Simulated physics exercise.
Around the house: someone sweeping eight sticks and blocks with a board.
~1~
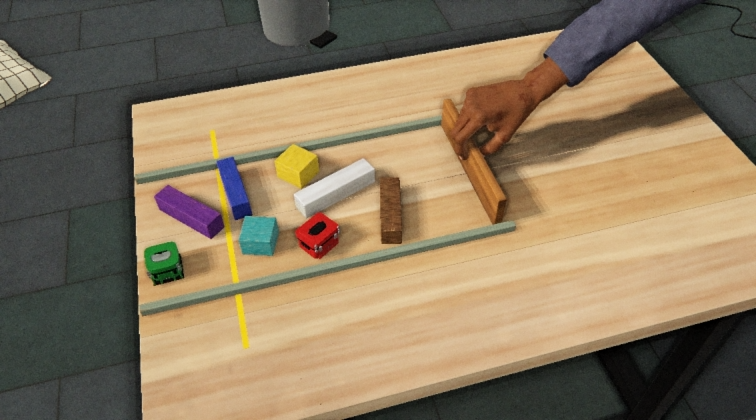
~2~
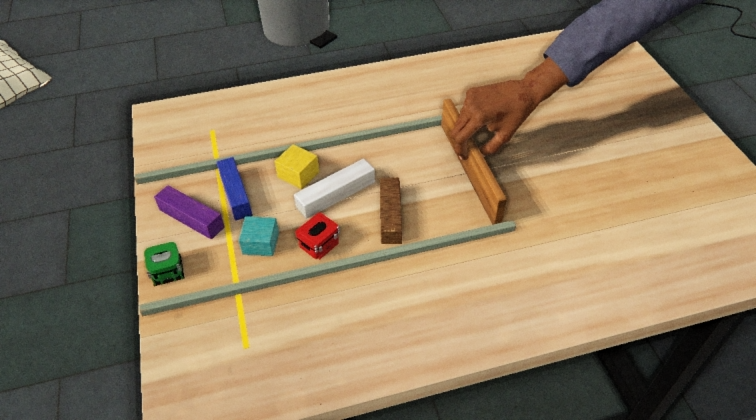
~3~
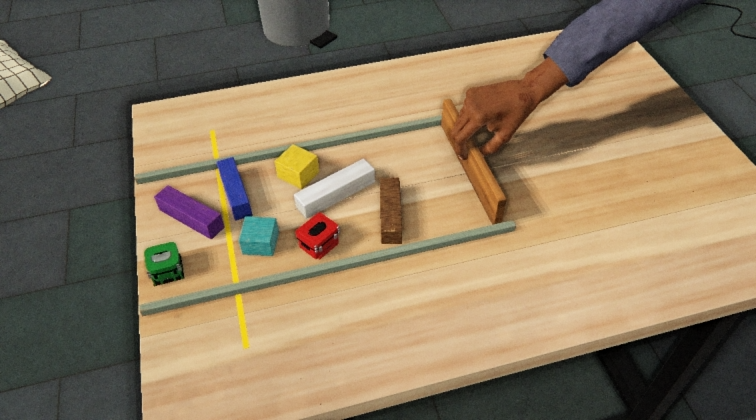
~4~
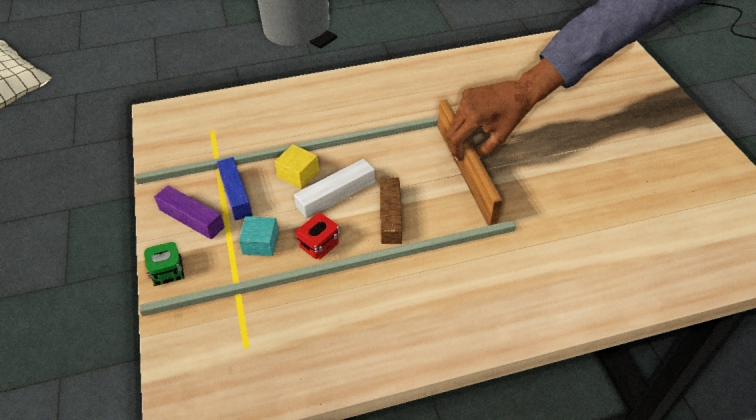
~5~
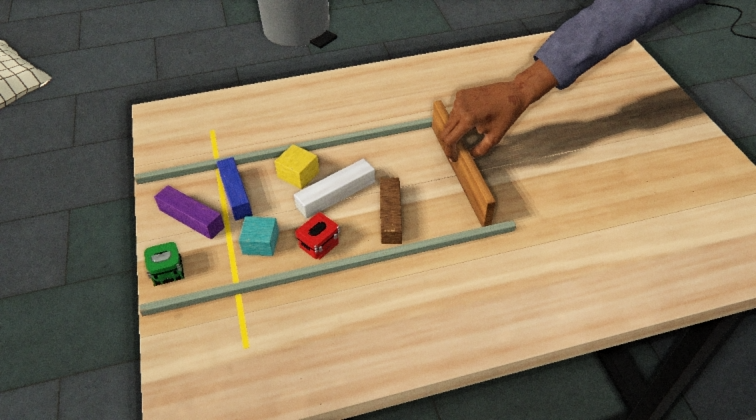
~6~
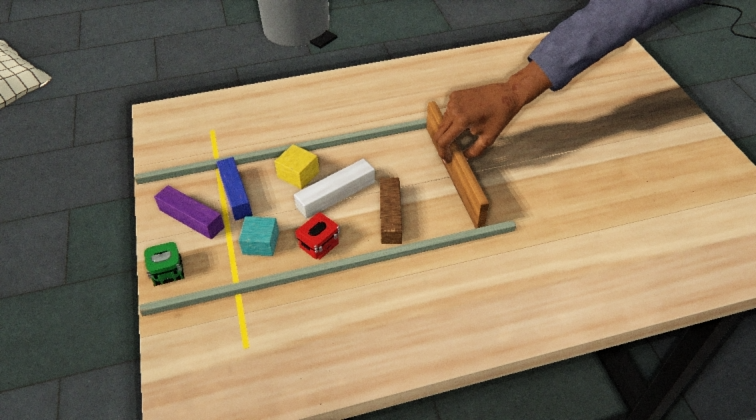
A hand in a grey-blue sleeve slides an upright wooden board a short way left between two pale green rails on a wooden table, seen from above at an angle over dark floor tiles. Yellow, white, brown, red and teal pieces lie mid-table, with blue by a yellow line and purple and green at left. The pieces and the view stay still.
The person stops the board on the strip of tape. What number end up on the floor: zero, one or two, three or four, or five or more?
In the end the number that fall off is one or two.
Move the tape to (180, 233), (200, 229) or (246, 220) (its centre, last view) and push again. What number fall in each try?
Down on the floor: 4, 3 and 0.
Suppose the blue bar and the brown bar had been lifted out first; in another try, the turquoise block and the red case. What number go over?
Fallen: 0, and 0 in the other try.
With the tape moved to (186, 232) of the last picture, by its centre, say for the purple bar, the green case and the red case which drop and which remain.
The purple bar falls, the green case falls, the red case stays on.
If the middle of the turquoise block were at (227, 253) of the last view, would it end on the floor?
It is kept.
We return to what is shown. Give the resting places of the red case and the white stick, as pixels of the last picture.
The red case stops around (196, 274); the white stick around (192, 226).
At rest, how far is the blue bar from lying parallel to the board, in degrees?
Near 5 degrees.
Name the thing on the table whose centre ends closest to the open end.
The purple bar.
A little later, none off yet; green case at rest near (165, 264); purple bar at rest near (189, 212); blue bar at rest near (234, 188).
When it is over, the number that fall off is one or two; down, green case.
